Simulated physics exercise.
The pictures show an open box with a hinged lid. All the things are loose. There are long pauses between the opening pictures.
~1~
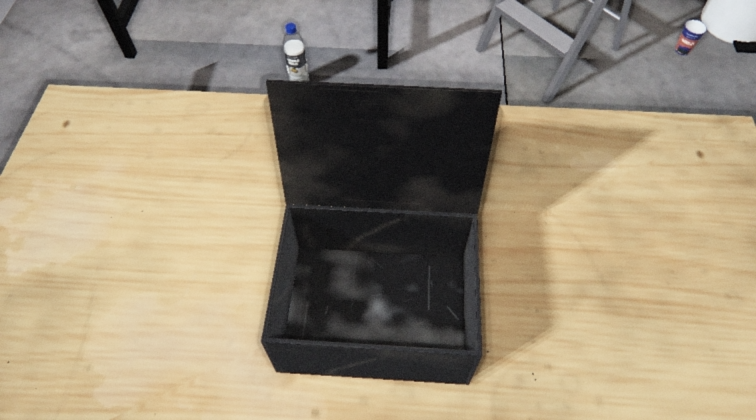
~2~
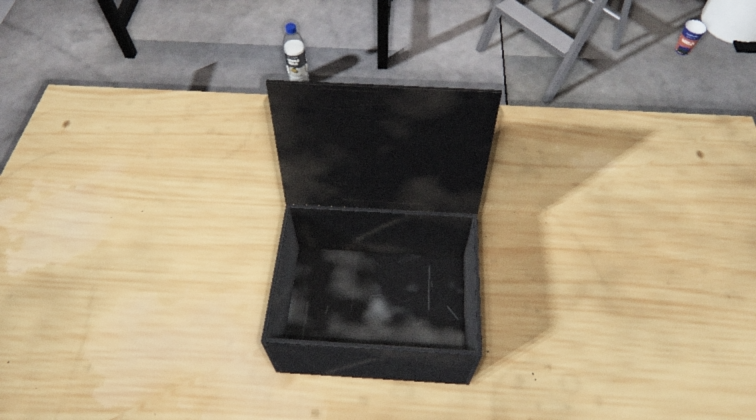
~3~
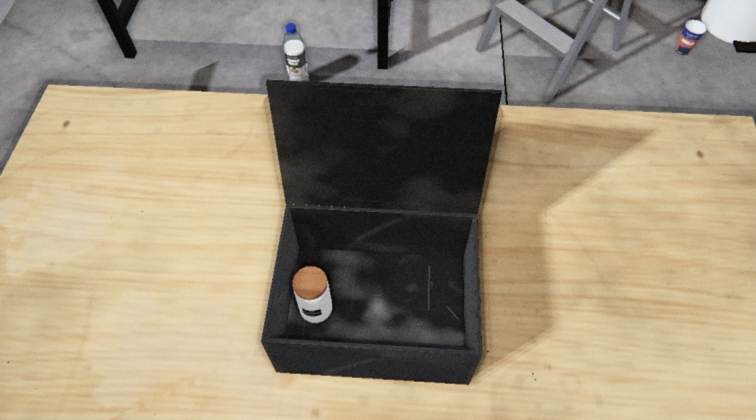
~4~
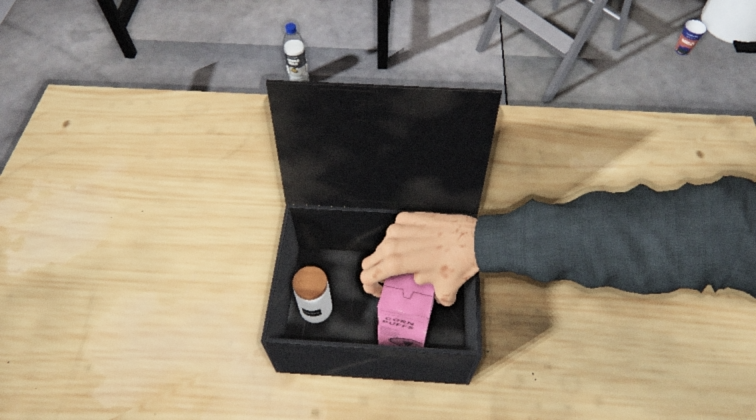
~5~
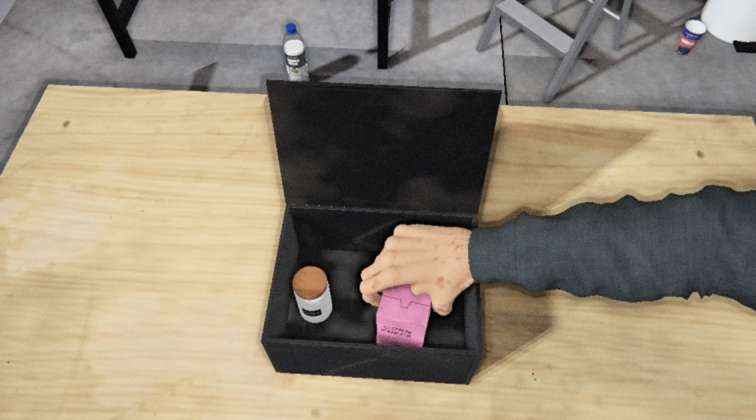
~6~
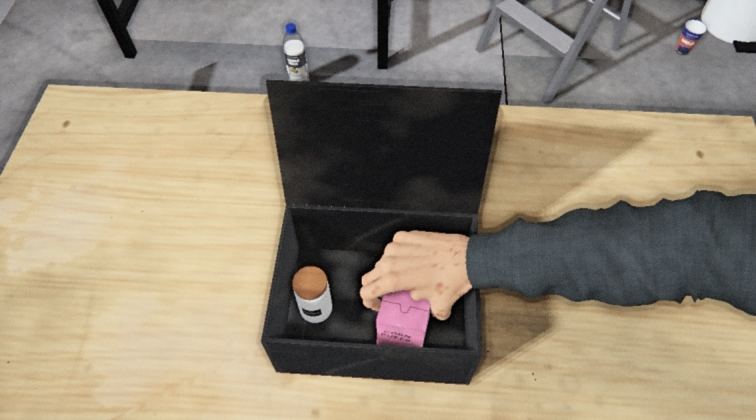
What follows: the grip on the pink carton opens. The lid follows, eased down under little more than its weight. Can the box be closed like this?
As it turns out, it will not close.
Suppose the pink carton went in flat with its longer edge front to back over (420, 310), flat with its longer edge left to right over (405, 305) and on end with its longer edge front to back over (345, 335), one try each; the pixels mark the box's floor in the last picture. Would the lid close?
First try: It shuts flat; second try: It closes; third try: It sits on the rim.
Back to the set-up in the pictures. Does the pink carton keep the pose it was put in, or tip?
It keeps its pose.
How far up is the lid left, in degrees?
Some 12° above the rim.
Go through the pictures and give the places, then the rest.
In the first frame, the last thing is not in view yet.
In the second frame, the last thing is not in view yet.
In the third frame, the last thing is not in view yet; white shaker (313, 295).
In the fourth frame, still above its spot; pink carton (408, 307); white shaker (313, 295).
In the fifth frame, still above its spot; pink carton (405, 316); white shaker (313, 295).
In the sixth frame, put in, still held; pink carton (405, 320); white shaker (313, 295).
Then, 1.40 s past the last view, lid 72° above the rim.
Then, 1.80 s past the last view, lid 39° above the rim.
Finally, lid 12° above the rim; both still in place. Final places as the last picture's camera would see them, pink carton near (405, 320).
